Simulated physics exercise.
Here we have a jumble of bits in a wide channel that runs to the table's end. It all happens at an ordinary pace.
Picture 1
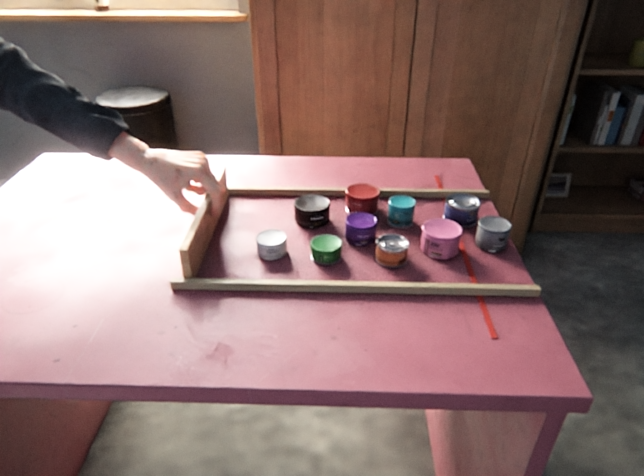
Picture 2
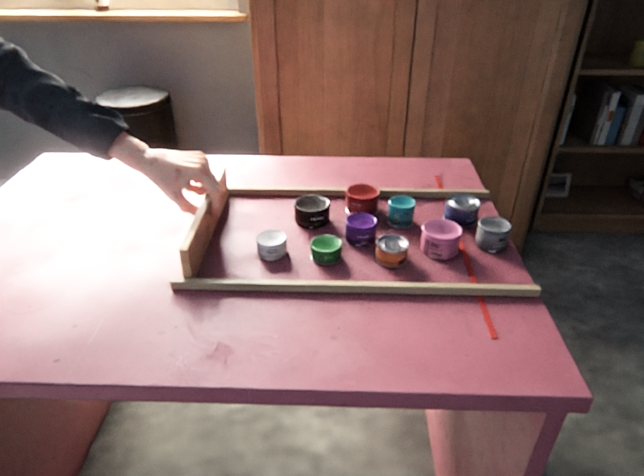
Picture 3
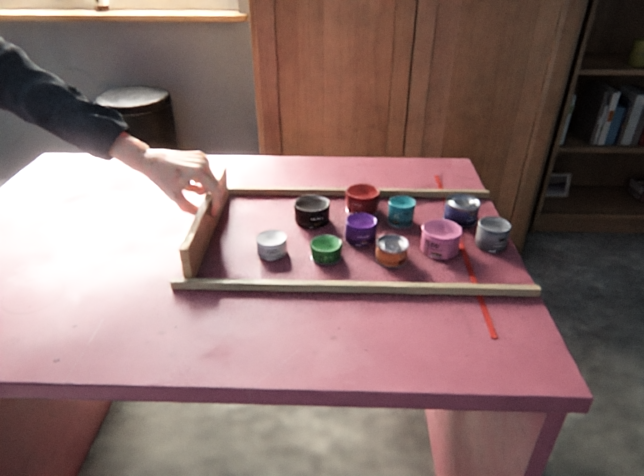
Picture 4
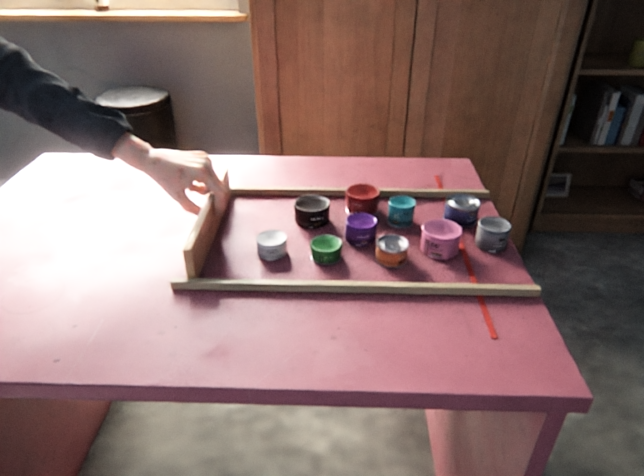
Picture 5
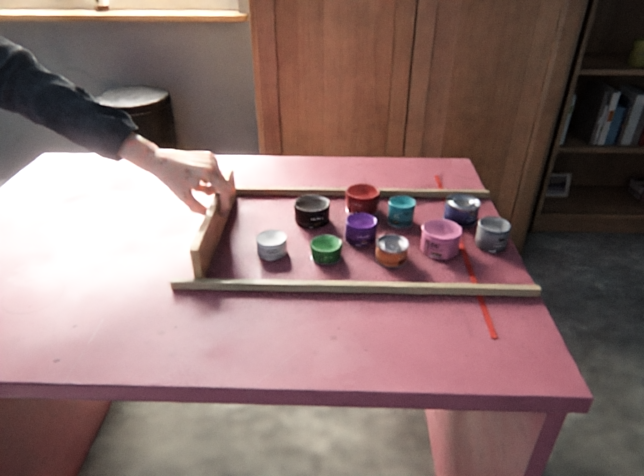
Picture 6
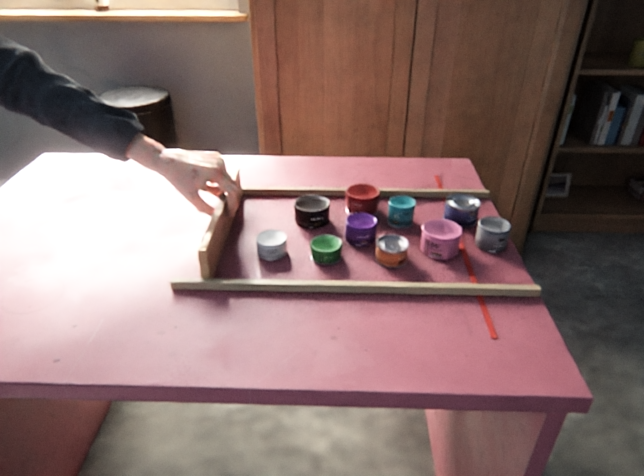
The clip opens on a hand gripping a wooden board at the left of a channel on a pink table, with a group of colourful tubs inside. After barely moving at first, the hand slides the board a short way right, while the tubs stay in place.
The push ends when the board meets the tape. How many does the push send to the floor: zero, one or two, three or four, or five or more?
Outcome: The number that fall off is one or two.
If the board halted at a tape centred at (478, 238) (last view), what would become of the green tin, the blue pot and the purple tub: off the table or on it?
The green tin holds on, the blue pot tumbles off, the purple tub remains up.
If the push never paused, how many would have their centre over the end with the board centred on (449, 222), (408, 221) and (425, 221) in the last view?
Place by place, 2, 0 and 0.
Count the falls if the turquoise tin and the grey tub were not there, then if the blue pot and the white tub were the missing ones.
The counts: 0 and 1.
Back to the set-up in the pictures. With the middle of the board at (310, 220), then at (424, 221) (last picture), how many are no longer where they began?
First 3, then 10.
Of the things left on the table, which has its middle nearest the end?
The turquoise tin ends nearest.
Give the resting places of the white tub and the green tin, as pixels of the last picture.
First (483, 253), then (491, 273).
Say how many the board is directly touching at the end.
In contact: 5.
Early on, none off yet; grey tub at rest near (493, 234); blue pot at rest near (461, 210); pink tub at rest near (441, 239).
Finally, the number that fall off is one or two; lost, blue pot and grey tub.
